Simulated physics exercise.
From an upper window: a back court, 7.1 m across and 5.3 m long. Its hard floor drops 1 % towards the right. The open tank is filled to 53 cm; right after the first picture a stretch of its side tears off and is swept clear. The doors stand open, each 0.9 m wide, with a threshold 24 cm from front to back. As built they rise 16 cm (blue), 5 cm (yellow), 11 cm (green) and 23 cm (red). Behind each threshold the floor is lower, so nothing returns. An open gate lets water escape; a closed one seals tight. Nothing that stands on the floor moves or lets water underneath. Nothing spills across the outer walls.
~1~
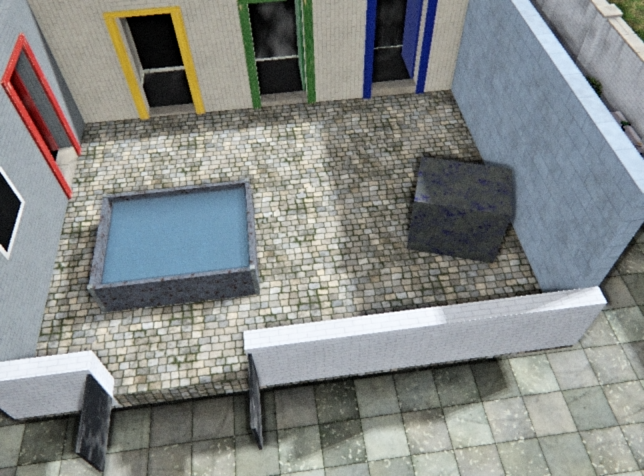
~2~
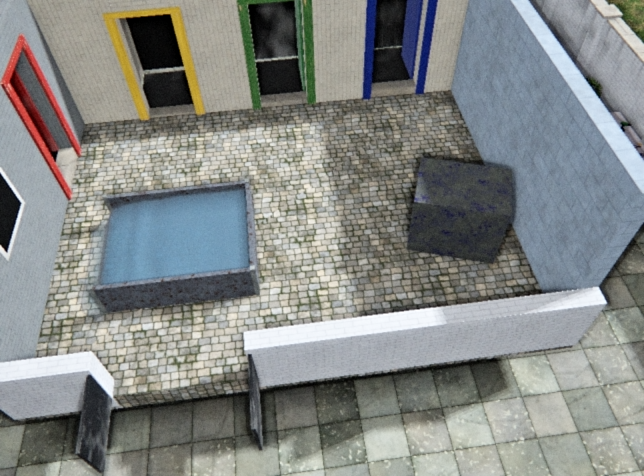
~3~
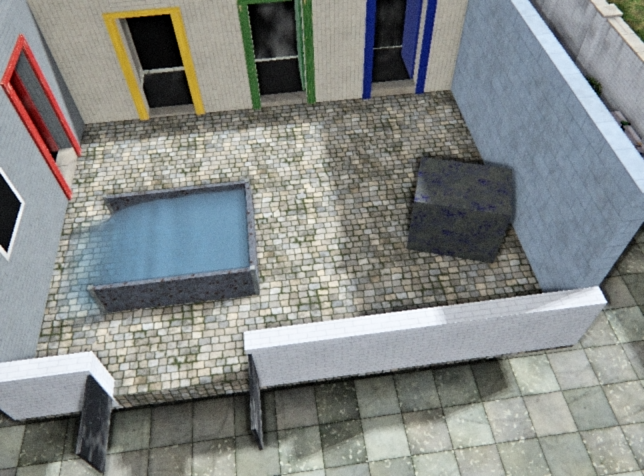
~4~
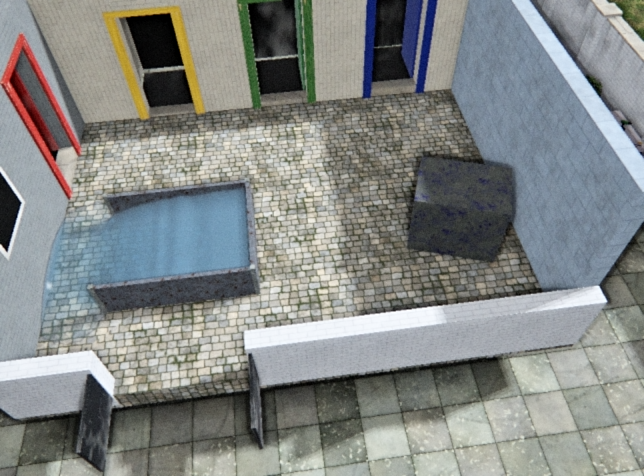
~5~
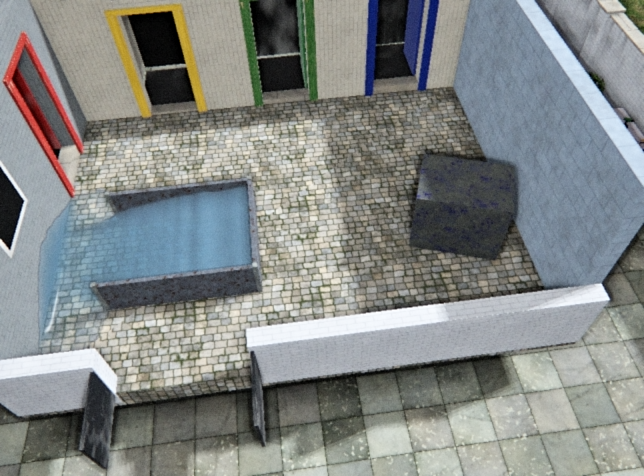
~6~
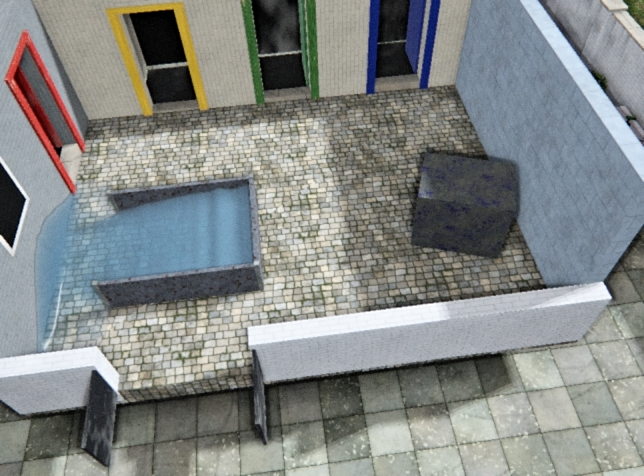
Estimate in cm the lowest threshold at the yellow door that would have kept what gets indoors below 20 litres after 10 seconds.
About 9.5 cm.
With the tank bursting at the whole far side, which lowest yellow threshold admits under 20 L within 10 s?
Then roughly 24 cm.
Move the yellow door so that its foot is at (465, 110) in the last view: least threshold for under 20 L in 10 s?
About 6.0 cm.
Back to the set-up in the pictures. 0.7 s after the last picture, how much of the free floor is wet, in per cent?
Some 15 per cent of it.
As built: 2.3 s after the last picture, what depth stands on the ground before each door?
Depths in cm: Blue 0, yellow 13, green 1, red 9.
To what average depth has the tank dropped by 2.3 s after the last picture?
Some 17 cm.
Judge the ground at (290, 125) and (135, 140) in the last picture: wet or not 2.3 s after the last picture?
In that order: Not reached, flooded.
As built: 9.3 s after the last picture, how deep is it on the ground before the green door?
Roughly 3.0 cm deep.
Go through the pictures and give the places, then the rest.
The open tank at (176, 234) is whole and still, 53 cm deep; the yellow door at (160, 70) is dry, in the first picture.
The front is at (88, 308), 0.3 m from the gap at (110, 257); 0.4 m2 of floor is wet, 53 cm left at the back, in the second picture.
The front is at (63, 308), 0.6 m from the gap at (111, 258); 1.1 m2 of floor is wet, 53 cm left at the back, in the third picture.
Water pours out at (112, 258) and has run 0.9 m, to (65, 220); about 10 cm deep outside, 53 cm at the back, in the fourth picture.
Water pours out at (114, 256) and has run 1.1 m, to (72, 199); about 13 cm deep outside, 53 cm at the back, in the fifth picture.
The gap is at (116, 255), the front 1.2 m out at (76, 187); the back of the open tank holds 50 cm; the yellow door at (163, 66), 3.5 m from the gap, is still 2.4 m from the nearest water, in the sixth picture.
Then, 0.7 s after the last picture water covers 15 % of the floor, deepest (40 cm) near (35, 384); it has not reached the yellow door.
Then, 2.3 s after the last picture water covers 35 % of the floor, deepest (26 cm) near (37, 372); 13 cm at the yellow door, 19 litres in over its 5 cm threshold.
Then, 9.3 s after the last picture water covers 85 % of the floor, deepest (9 cm) near (435, 89); 5 cm at the yellow door, 63 litres in over its 5 cm threshold.
At the yellow door as built, the water peaked near 13 cm, 1.9 s after the last picture.
With a threshold of 8 cm, 32 litres would have come in within the 10 s; with 10.5 cm, 16 litres. So under 20 litres takes about 9.5 cm.
